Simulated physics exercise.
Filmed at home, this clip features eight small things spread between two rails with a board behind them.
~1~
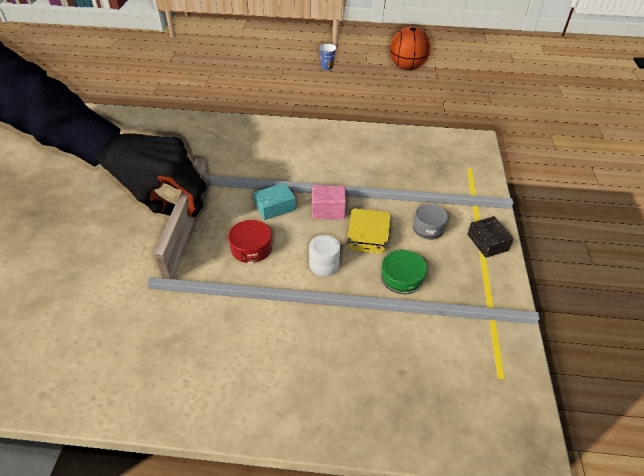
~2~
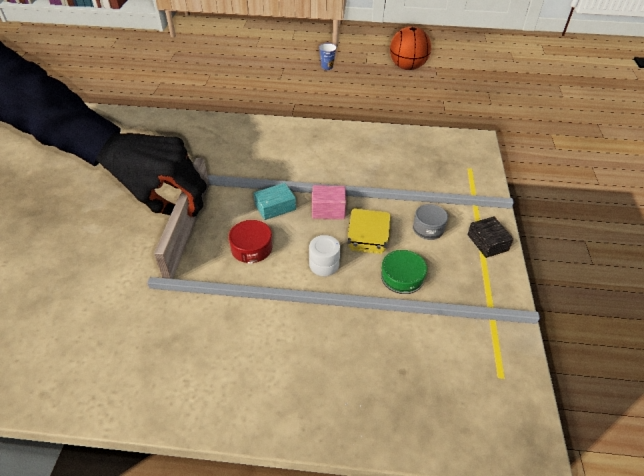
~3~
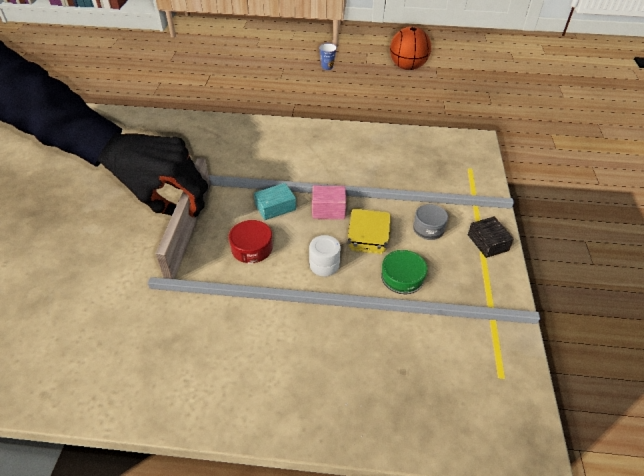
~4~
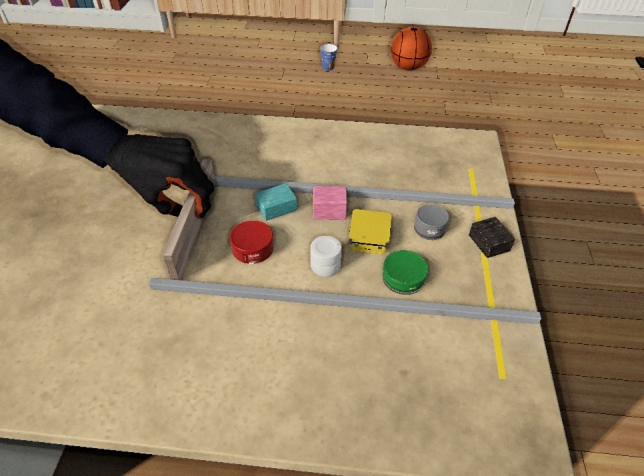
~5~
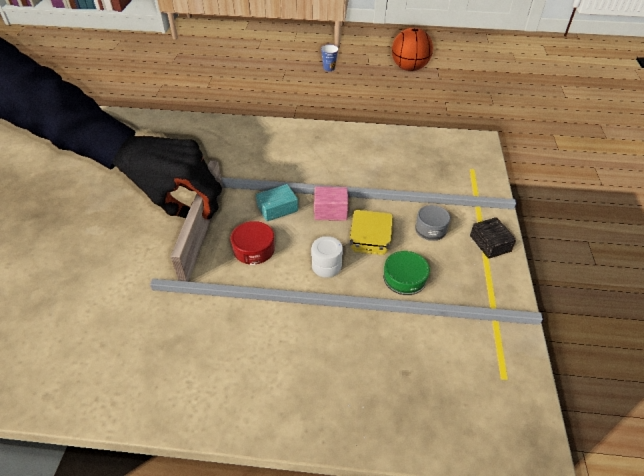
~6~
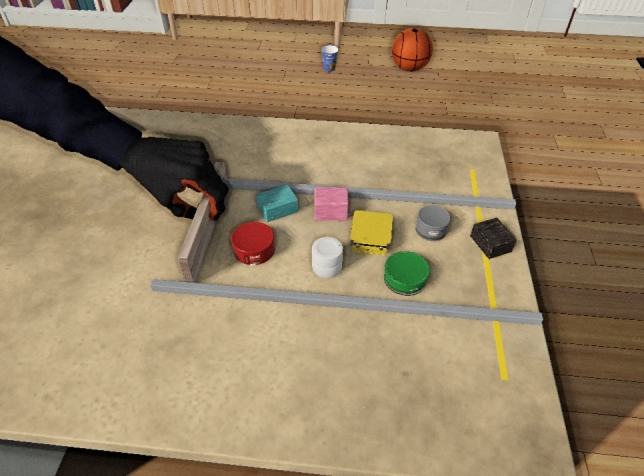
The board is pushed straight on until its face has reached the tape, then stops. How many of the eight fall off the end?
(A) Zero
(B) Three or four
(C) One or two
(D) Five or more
D.
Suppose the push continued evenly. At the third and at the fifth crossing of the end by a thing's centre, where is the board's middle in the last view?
Pixels in order: Roughly (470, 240), roughly (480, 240).
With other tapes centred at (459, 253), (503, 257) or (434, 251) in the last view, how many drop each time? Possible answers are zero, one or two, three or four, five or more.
Counting what would fall each time, I get one or two; at least five; either one or two.
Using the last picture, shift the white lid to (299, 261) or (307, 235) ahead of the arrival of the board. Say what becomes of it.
Result by position: It stays aboard / stays aboard.
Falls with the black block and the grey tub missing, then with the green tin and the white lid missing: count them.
Try one: 3; try two: 4.
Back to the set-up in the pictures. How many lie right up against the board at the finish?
Count recorded: 3.
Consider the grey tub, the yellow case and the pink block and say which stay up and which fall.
Outcome per object - grey tub: Lost / yellow case: Lost / pink block: Lost.
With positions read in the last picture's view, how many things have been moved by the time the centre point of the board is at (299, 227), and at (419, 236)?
In order, the tallies are 4 and 8.
A little later, none off yet; black block at rest near (493, 238); grey tub at rest near (433, 223); green tin at rest near (406, 273).
Next, none off yet; black block shifted a little near (514, 241); grey tub shifted well along near (484, 222); green tin shifted about its own width near (447, 281).
When it is over, the number that fall off is five or more; down, pink block, yellow case, green tin, grey tub and black block.
